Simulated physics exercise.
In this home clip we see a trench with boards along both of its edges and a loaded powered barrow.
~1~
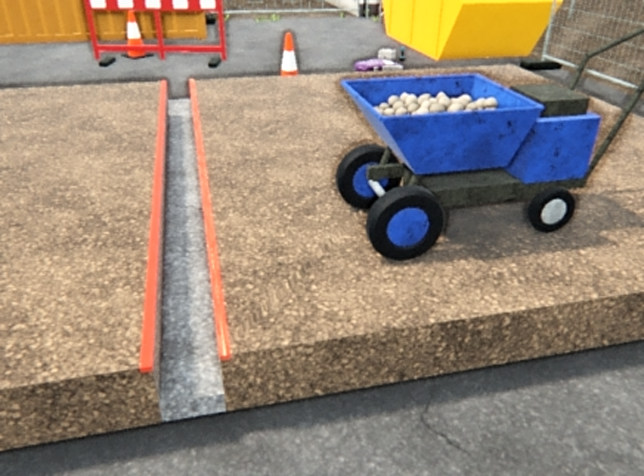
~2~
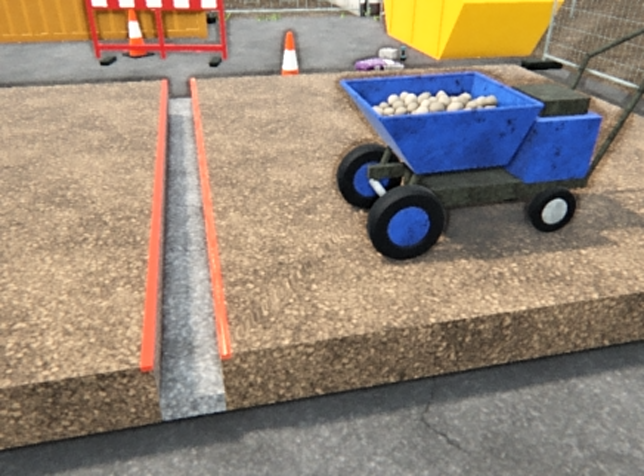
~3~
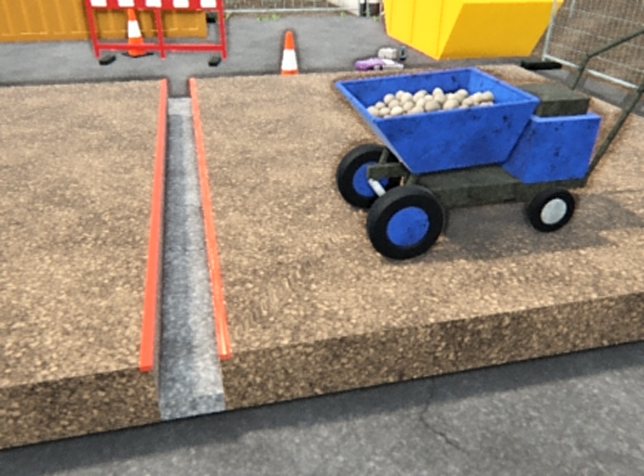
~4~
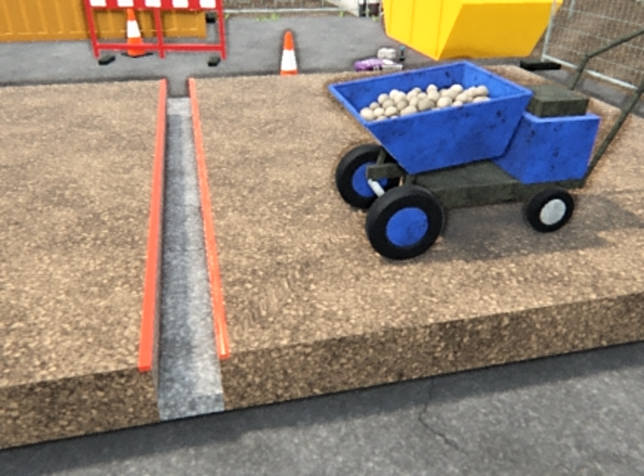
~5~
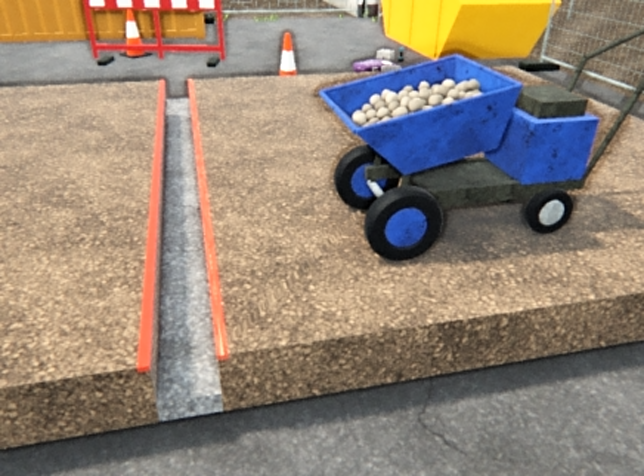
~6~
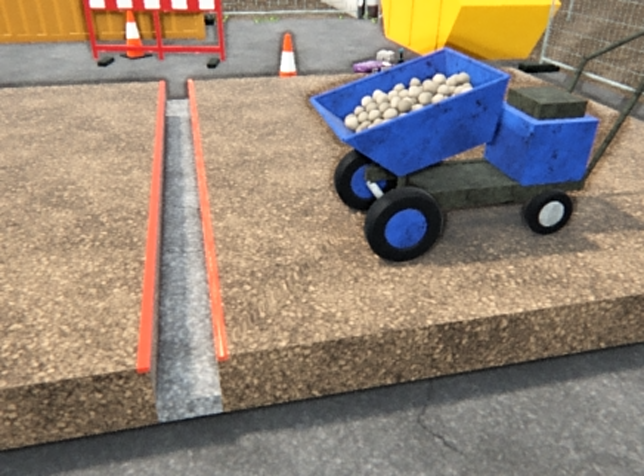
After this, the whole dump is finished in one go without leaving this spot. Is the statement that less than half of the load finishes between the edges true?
Most stays out.
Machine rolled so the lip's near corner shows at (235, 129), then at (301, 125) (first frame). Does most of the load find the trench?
Run 1 - a minority. Run 2 - a majority.
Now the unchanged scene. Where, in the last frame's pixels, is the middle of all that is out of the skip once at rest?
Close to (229, 241) in the last picture.
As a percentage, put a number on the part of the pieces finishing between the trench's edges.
Result: Around 35 in a hundred.
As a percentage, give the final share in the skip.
Estimate: Some 0 %.
Just after the last frame, skip tipped steeply; every one in the skip.
A moment on, skip tipped steeply; the larger part in the skip; about a tenth short of the trench; about a tenth falling.
Further on, skip tipped right over; about a tenth in the skip; roughly two thirds short of the trench; roughly a quarter in or heaped over the trench.
When it is over, skip tipped right over; roughly two thirds short of the trench; roughly a third in or heaped over the trench; not one beyond it.
